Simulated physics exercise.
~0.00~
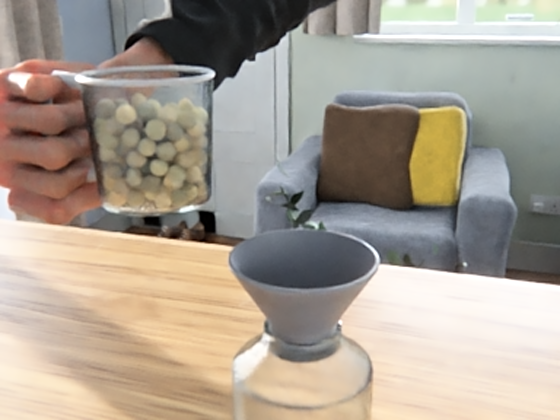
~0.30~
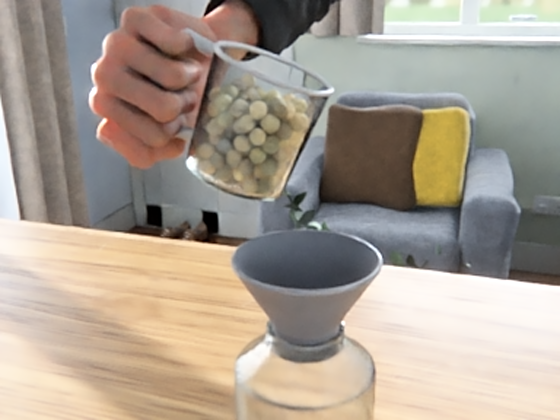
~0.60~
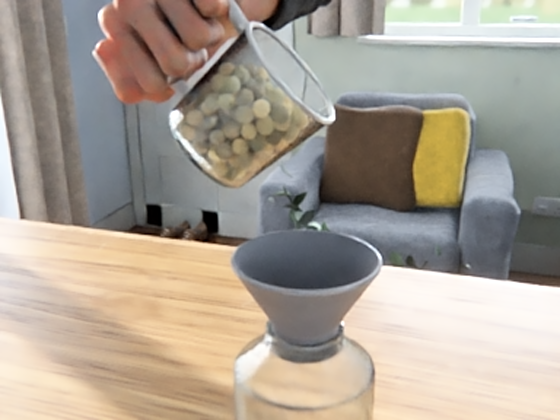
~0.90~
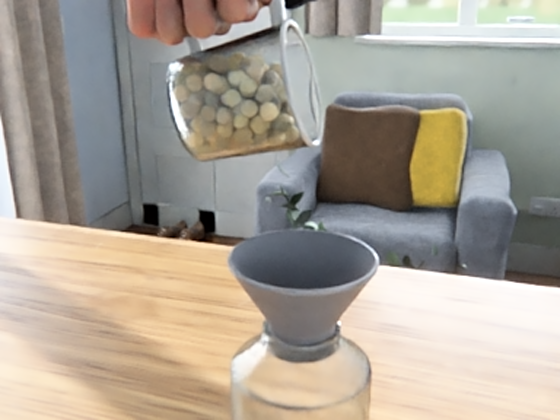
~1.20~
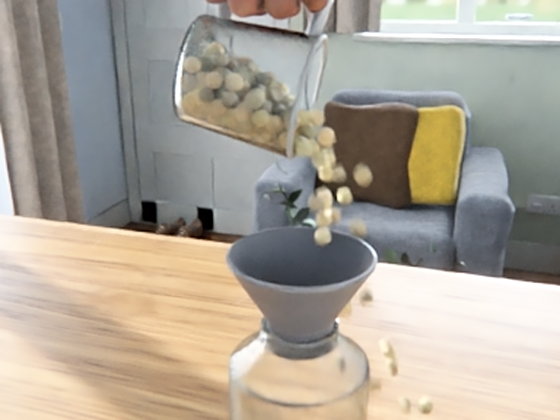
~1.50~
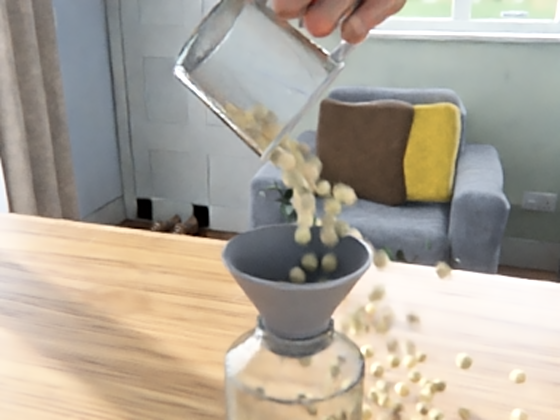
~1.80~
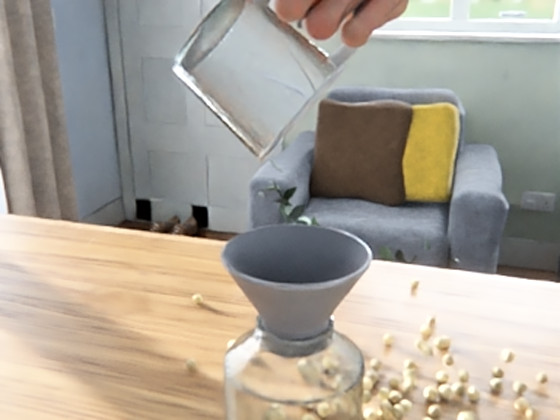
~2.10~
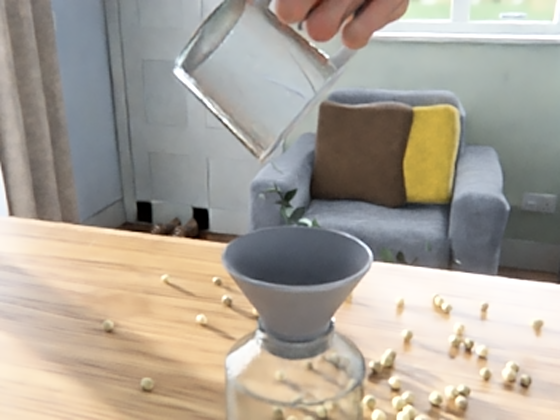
In a bright living room, seen from just above a wooden table, a grey funnel sits in the neck of a clear glass jar, with a grey armchair holding brown and yellow cushions behind. At the upper left, a dark-sleeved hand holds a clear cup full of pale round nuts. The hand moves the cup right, raises it and tips it toward the funnel. The nuts spill out, some dropping into the funnel while many miss and bounce across the table. The cup tilts further, empties and stays tipped, leaving some nuts in the jar and most scattered outside it.
